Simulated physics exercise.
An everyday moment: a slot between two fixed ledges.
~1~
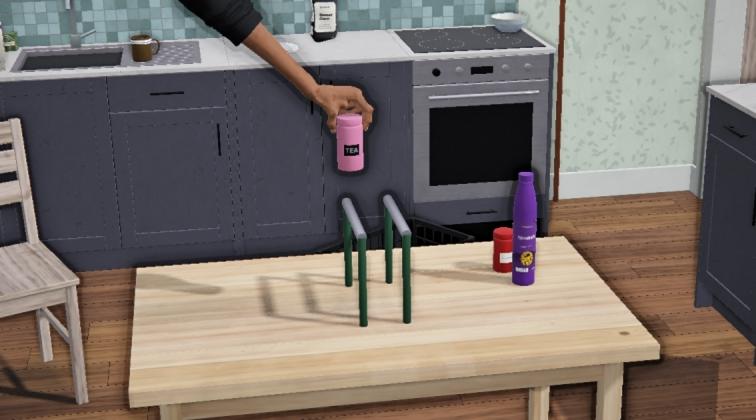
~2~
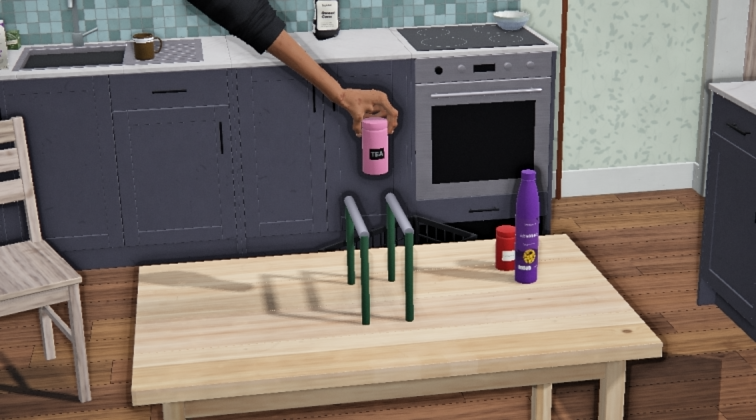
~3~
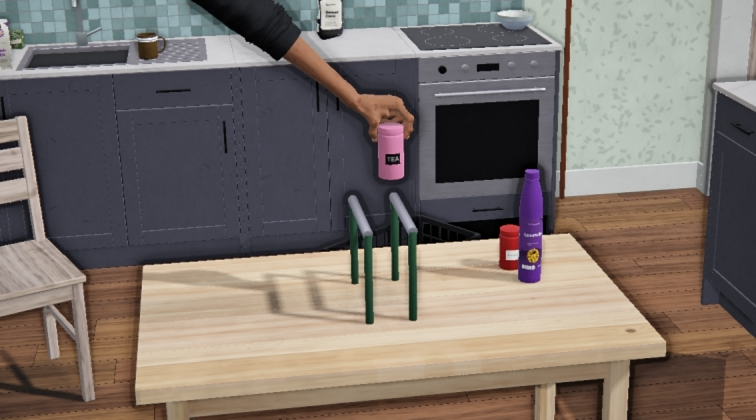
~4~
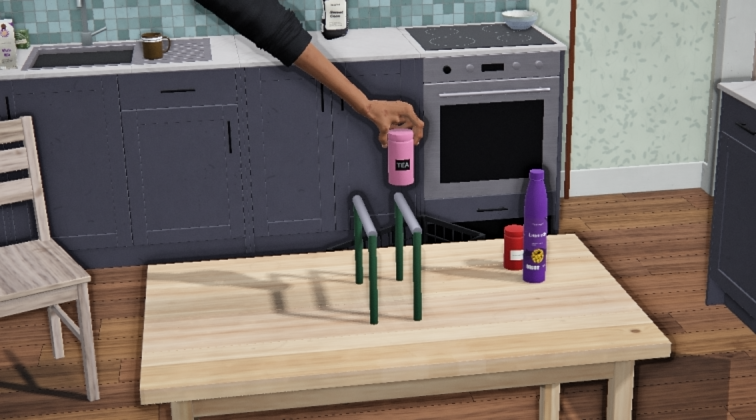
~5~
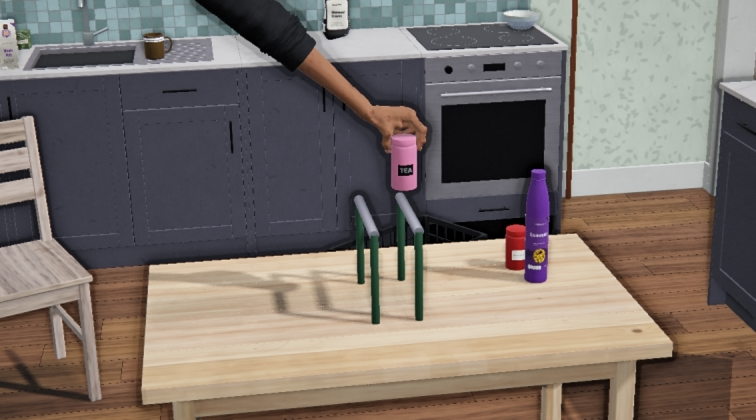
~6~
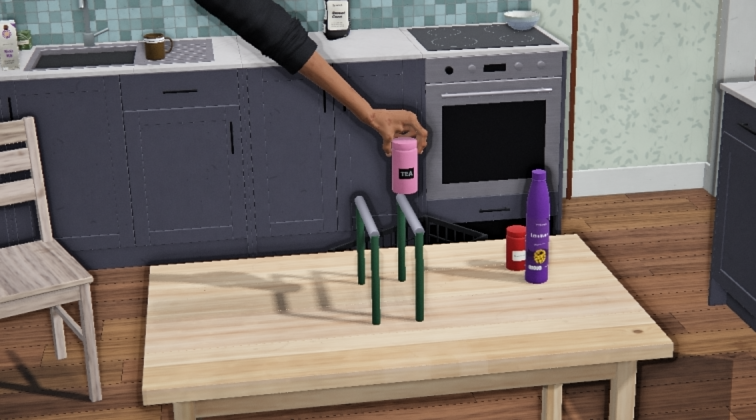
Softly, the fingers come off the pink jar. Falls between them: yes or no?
No.
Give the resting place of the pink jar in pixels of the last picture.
Around (381, 205).
Then, 0.20 s past the last view, pink jar displaced about its own width near (405, 185).
Then, 0.30 s past the last view, pink jar rocked 18° from its first pose near (397, 188).
Then, 0.40 s past the last view, pink jar rocked 60° from its first pose near (382, 203).
Finally, down or leaning hard on the stand or table, pink jar; the other 2 still in place. Final places as the last picture's camera would see them, pink jar near (381, 205). The jar is caught.
